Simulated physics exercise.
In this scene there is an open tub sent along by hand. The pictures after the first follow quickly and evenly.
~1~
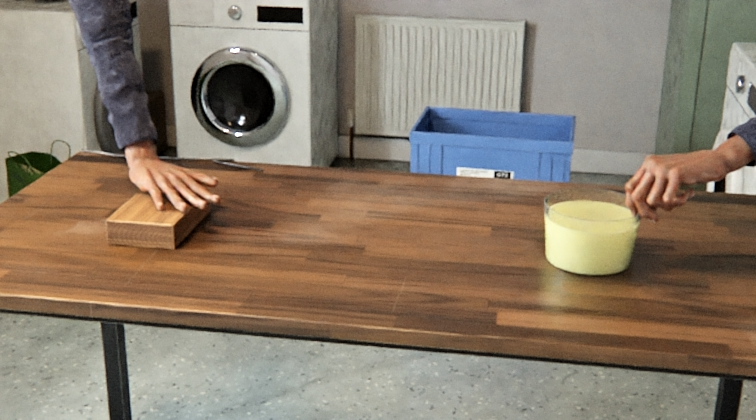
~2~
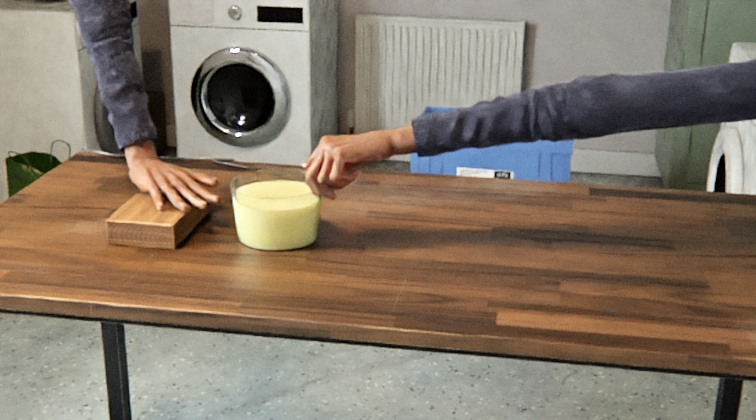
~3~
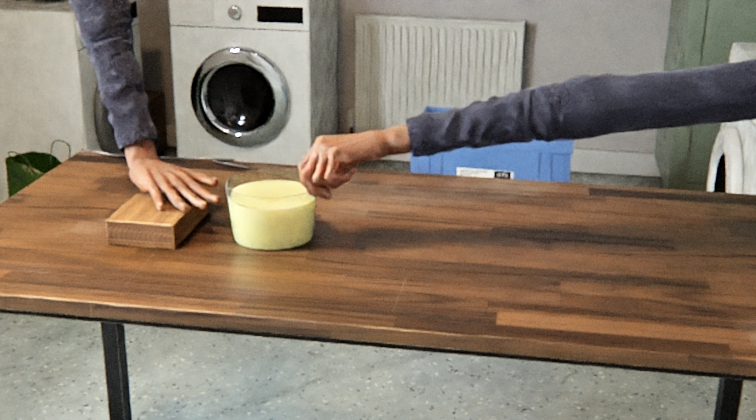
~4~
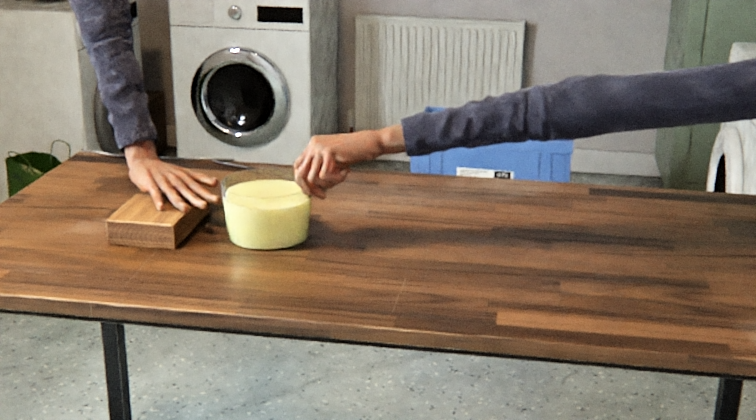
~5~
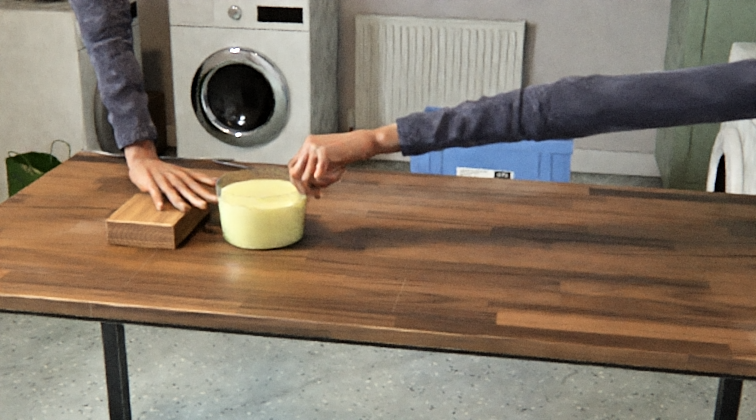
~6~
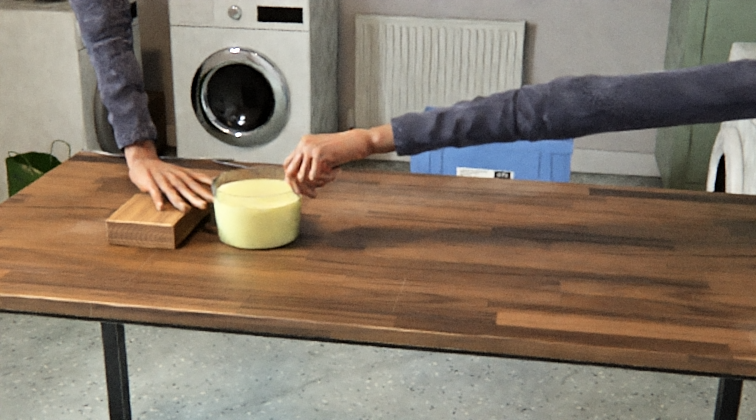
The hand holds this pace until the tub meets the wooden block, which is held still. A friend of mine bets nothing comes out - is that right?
Yes, the liquid stays contained.
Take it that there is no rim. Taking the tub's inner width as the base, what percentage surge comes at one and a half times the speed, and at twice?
Around 10 % and 15 %.
Shortly, the tub meets the wooden block.
Then, the lemonade surges up the wall; the wave climbs under half way to the rim.
At the finish, the tub stands at the wooden block; none is lost.
